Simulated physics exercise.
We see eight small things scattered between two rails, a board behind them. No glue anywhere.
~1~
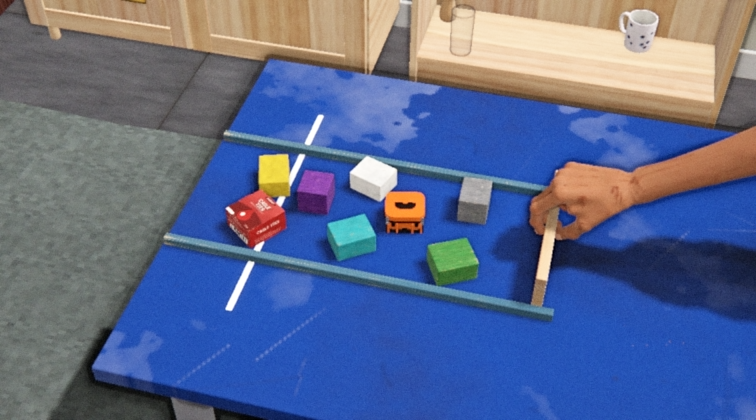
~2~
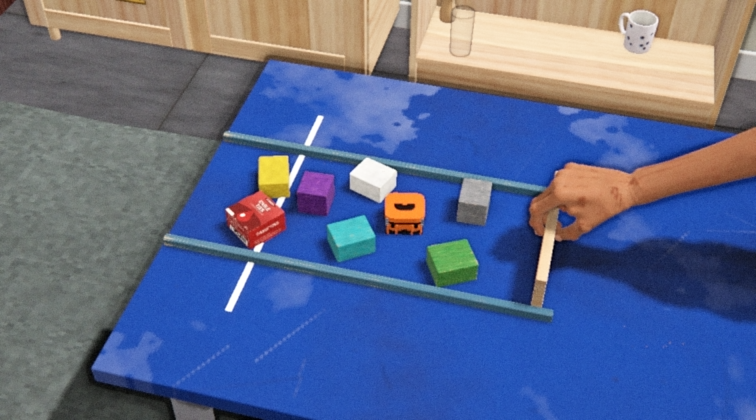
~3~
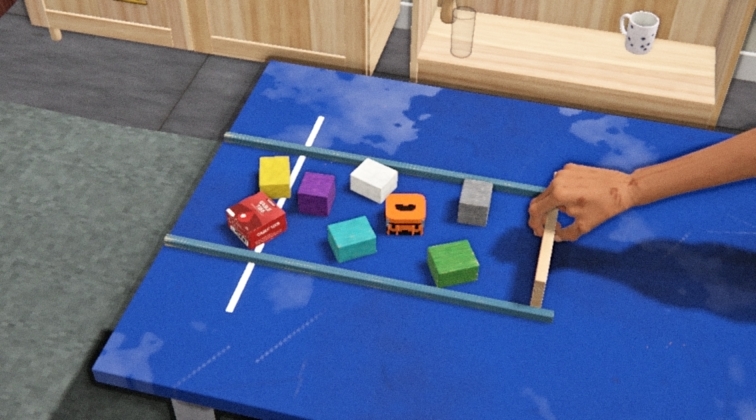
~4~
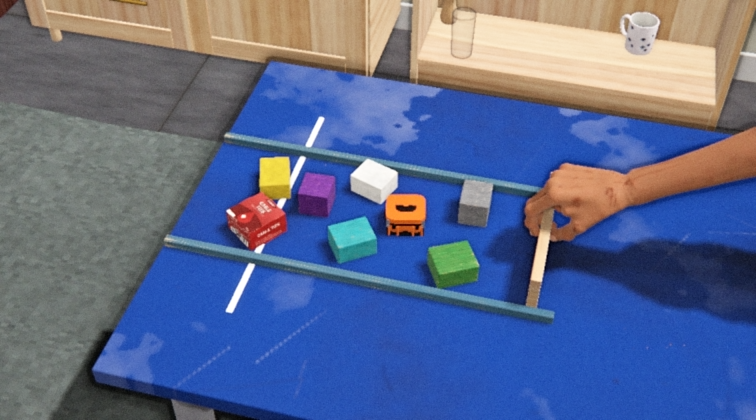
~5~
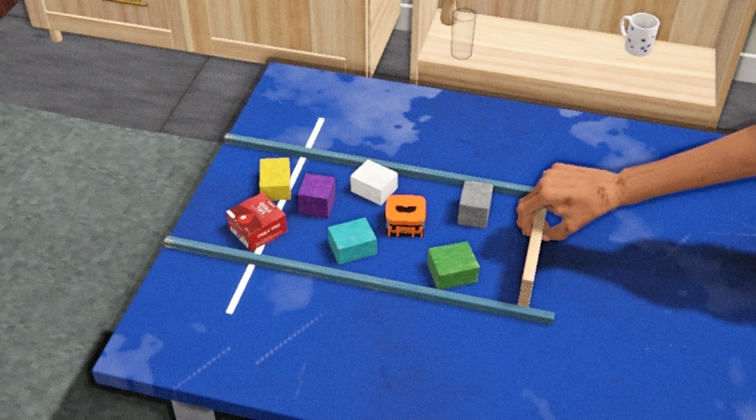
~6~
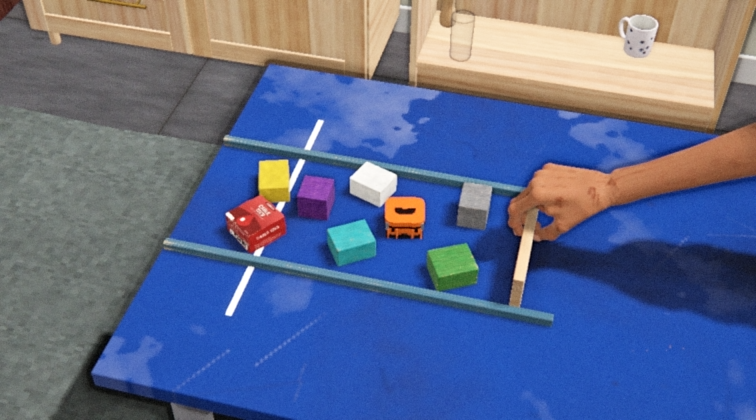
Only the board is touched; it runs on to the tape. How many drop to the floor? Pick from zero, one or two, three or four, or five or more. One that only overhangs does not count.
Here the number that fall off is one or two.
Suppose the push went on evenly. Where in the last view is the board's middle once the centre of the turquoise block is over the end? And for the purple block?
About (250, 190), and (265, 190) for the other.
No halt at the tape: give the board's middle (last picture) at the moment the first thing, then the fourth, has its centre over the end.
Its middle is around (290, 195) and later (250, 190).
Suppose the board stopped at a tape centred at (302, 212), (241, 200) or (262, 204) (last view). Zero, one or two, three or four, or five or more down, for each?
For each place: Zero; three to four; one or two.
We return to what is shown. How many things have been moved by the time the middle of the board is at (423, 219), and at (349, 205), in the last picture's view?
By then 4, and 8.
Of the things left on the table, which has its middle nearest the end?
Foremost is the yellow block.
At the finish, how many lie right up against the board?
It touches 2.
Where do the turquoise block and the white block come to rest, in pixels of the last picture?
The turquoise block at (208, 214), the white block at (251, 162).
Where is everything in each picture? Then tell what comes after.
In the first frame, yellow block (274, 176); red box (256, 218); purple block (316, 193); board (549, 237); tape (280, 202).
In the second frame, red box (256, 219); turquoise block (351, 239).
In the third frame, purple block (317, 194); grey block (475, 202).
In the fourth frame, yellow block (275, 178); board (544, 238).
In the fifth frame, red box (257, 222); orange case (406, 217).
In the sixth frame, yellow block (274, 181); red box (256, 224); purple block (316, 198); board (528, 238); tape (280, 207).
Soon after, none off yet; yellow block at rest near (274, 181); red box at rest near (256, 224); purple block at rest near (316, 198).
After that, none off yet; yellow block at rest near (274, 181); red box moving near (251, 223); purple block displaced a little near (302, 195).
And then, none off yet; yellow block displaced about its own width near (240, 163); red box displaced about its own width near (191, 219); purple block displaced well along near (245, 181).
In the end, the number that fall off is one or two; gone, red box.
